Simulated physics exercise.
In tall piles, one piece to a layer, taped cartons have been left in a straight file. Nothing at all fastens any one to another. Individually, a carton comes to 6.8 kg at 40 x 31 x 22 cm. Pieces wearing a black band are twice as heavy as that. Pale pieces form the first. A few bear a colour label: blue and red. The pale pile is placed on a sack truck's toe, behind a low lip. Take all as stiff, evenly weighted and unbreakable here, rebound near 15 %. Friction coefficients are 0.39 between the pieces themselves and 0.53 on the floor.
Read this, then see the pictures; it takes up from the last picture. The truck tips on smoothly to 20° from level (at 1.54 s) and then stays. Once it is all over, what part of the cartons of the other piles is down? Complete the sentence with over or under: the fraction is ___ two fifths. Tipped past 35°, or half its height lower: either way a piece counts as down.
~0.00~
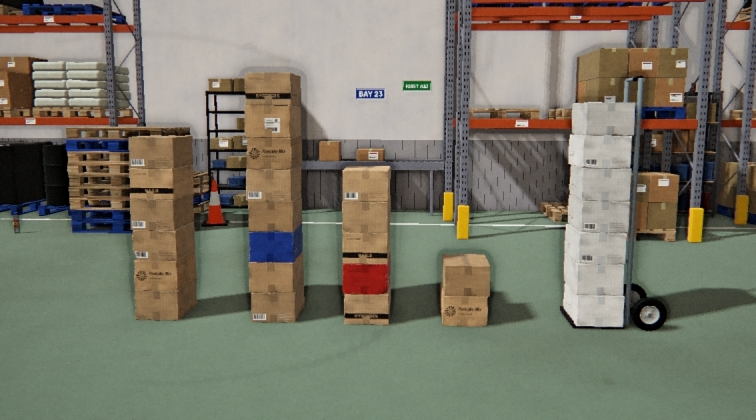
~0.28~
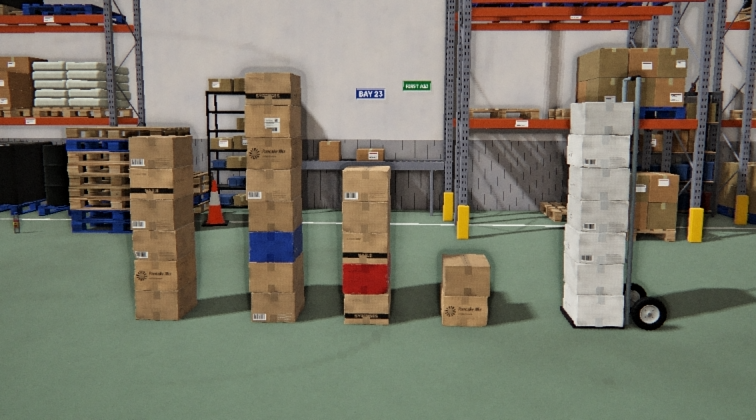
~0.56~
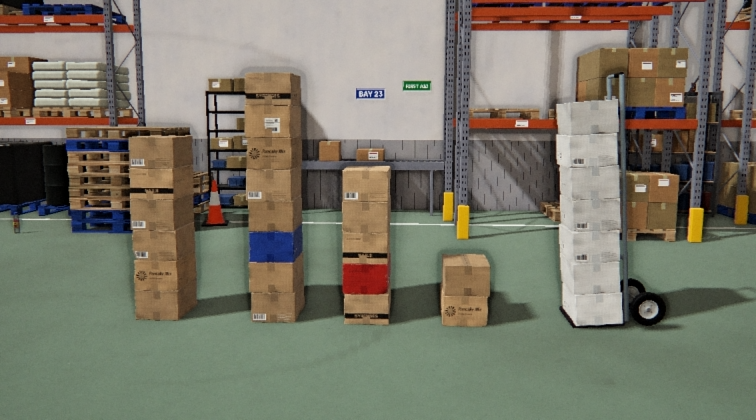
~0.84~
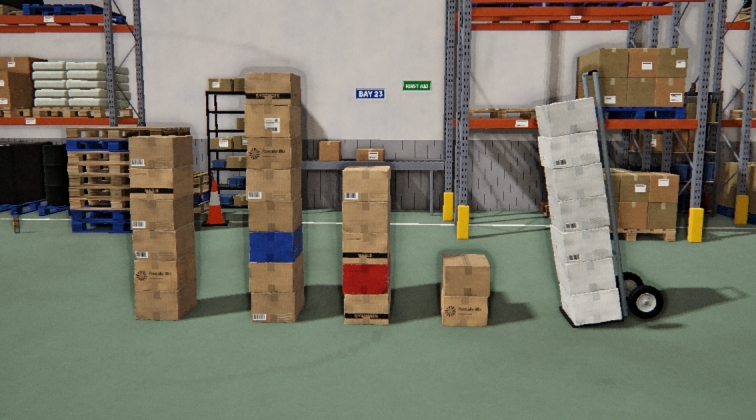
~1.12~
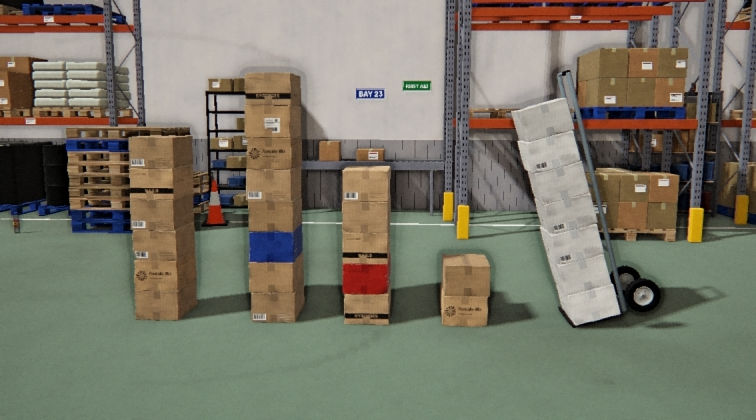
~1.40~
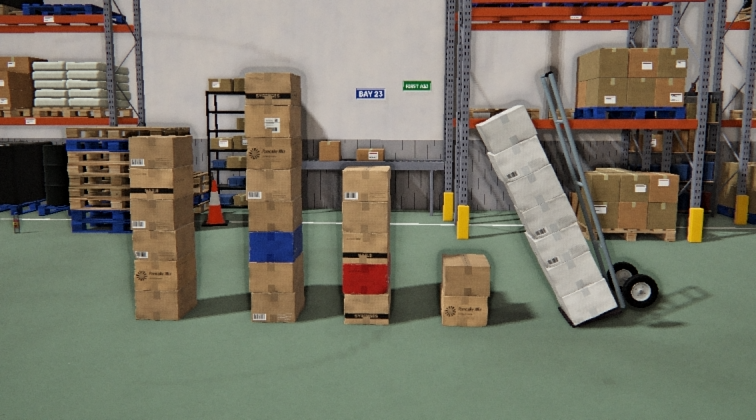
The fraction is under two fifths.
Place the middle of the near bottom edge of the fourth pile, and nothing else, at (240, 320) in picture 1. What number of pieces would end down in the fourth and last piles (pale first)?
Then fourth 0, last 0.
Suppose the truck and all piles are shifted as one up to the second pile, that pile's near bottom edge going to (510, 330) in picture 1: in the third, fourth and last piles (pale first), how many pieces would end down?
Pile by pile, you'd see third at 0, fourth at 0 and last at 0 down.
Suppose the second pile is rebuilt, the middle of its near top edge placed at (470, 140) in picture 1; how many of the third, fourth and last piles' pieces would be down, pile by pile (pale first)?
Pile by pile that makes third 5, fourth 8, last 6.
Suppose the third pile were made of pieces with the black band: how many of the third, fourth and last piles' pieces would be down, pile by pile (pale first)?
Third: 0; fourth: 0; last: 0.
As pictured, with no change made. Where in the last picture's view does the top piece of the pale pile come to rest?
Resting point in the last picture: Around (417, 264).
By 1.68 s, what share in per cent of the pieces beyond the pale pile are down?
0 per cent.
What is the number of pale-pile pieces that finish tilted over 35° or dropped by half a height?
7 of the pale pieces.
Around 1.50 s, 1 of the pale pile down; none of the 21 other cartons down.
Around 1.68 s, 7 of the pale pile down; none of the 21 other cartons down.
Around 1.86 s, 7 of the pale pile down; none of the 21 other cartons down, 4 disturbed.
Around 2.26 s, 7 of the pale pile down; none of the 21 other cartons down, 6 disturbed; red carton tipped 7°.
Finally (2.8 s), 7 of the pale pile down; none of the 21 other cartons down, 5 disturbed; red carton tipped 10°; blue carton unmoved. That is 0 per cent. Seen by the last camera, middles, red carton near (358, 270), blue carton near (277, 242).
